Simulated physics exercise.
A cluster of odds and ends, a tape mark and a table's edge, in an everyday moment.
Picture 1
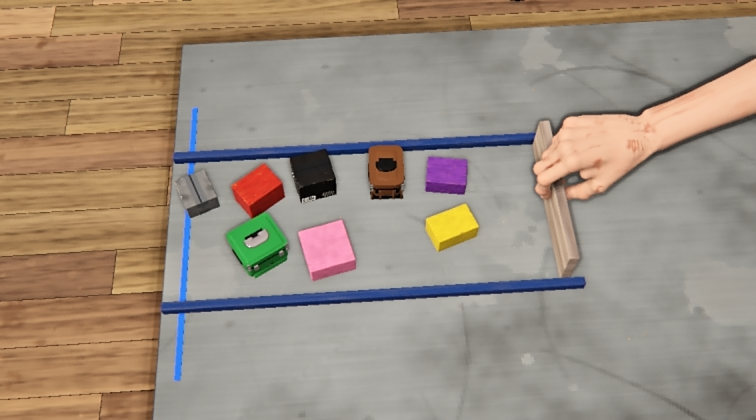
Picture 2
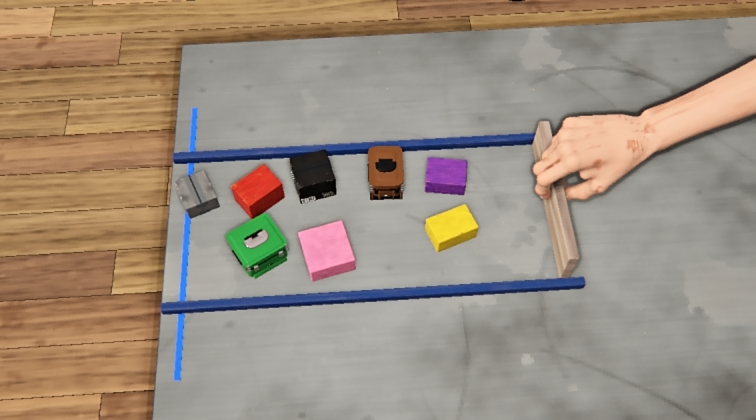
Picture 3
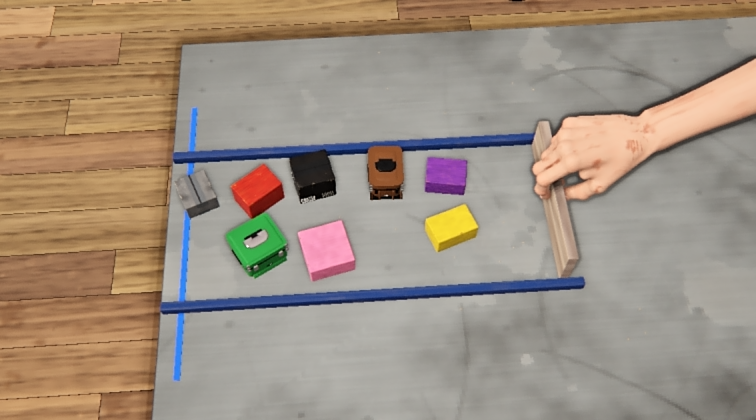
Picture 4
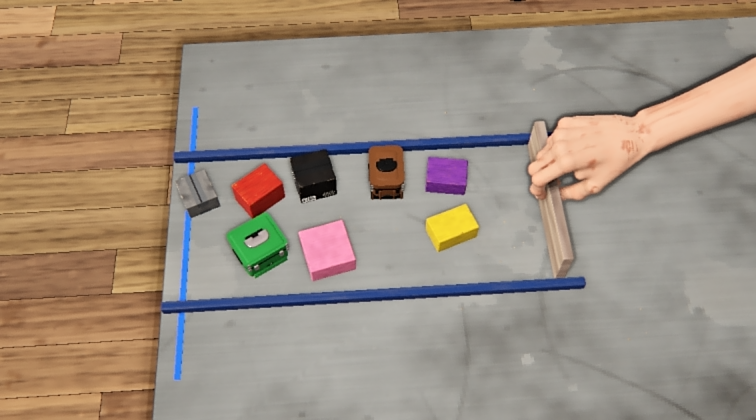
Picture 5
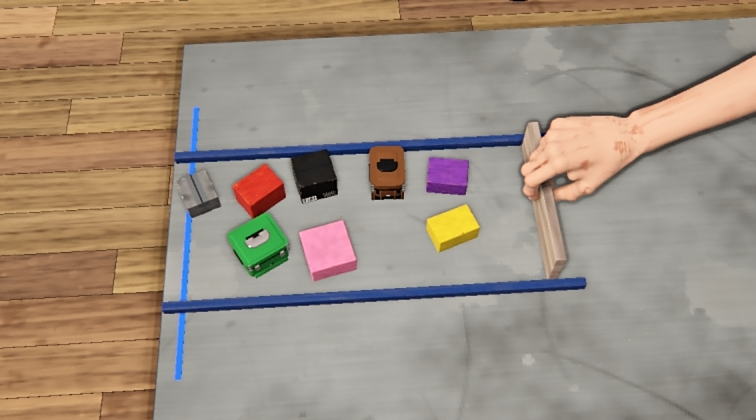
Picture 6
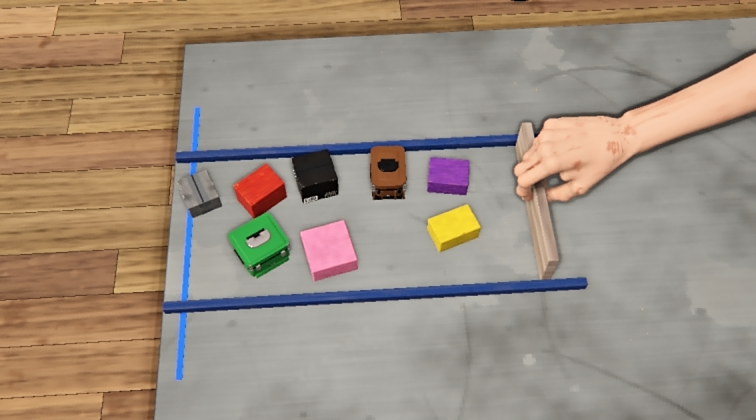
A hand slides a wooden board slightly left between blue rails toward several colourful blocks.
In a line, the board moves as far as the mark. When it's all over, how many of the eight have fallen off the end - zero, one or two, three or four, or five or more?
Five or more have fallen off.
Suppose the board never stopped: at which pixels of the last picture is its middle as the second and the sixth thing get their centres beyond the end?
At the first moment about (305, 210), at the next about (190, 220).
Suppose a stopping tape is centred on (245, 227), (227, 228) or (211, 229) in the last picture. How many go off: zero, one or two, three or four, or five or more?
In order, the falls would come to three or four; three or four; more than four.
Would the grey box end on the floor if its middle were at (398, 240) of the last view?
In the end the grey box ends up off.
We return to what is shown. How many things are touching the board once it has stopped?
Contact count: 1.
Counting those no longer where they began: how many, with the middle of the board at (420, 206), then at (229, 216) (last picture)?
Moved so far: 3, then 8.
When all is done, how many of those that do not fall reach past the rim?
The total would be 1.
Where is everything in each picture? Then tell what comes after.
In the first picture, grey box (197, 194); red block (259, 191); green case (259, 246); board (554, 198); tape (187, 230).
In the second picture, red block (258, 192); black box (313, 177).
In the third picture, green case (258, 246); brown case (386, 173).
In the fourth picture, grey box (198, 194); board (549, 198).
In the fifth picture, red block (260, 192); yellow block (453, 228).
In the sixth picture, grey box (199, 194); red block (261, 192); green case (260, 246); board (536, 199); tape (189, 230).
A little later, none off yet; grey box at rest near (199, 194); red block at rest near (261, 192); green case at rest near (260, 246).
Next, one off so far; grey box dropping near (181, 329); red block shifted well along near (167, 193); green case shifted about its own width near (221, 256).
When it is over, the number that fall off is five or more; down, yellow block, brown case, pink block, black box, green case, red block and grey box.
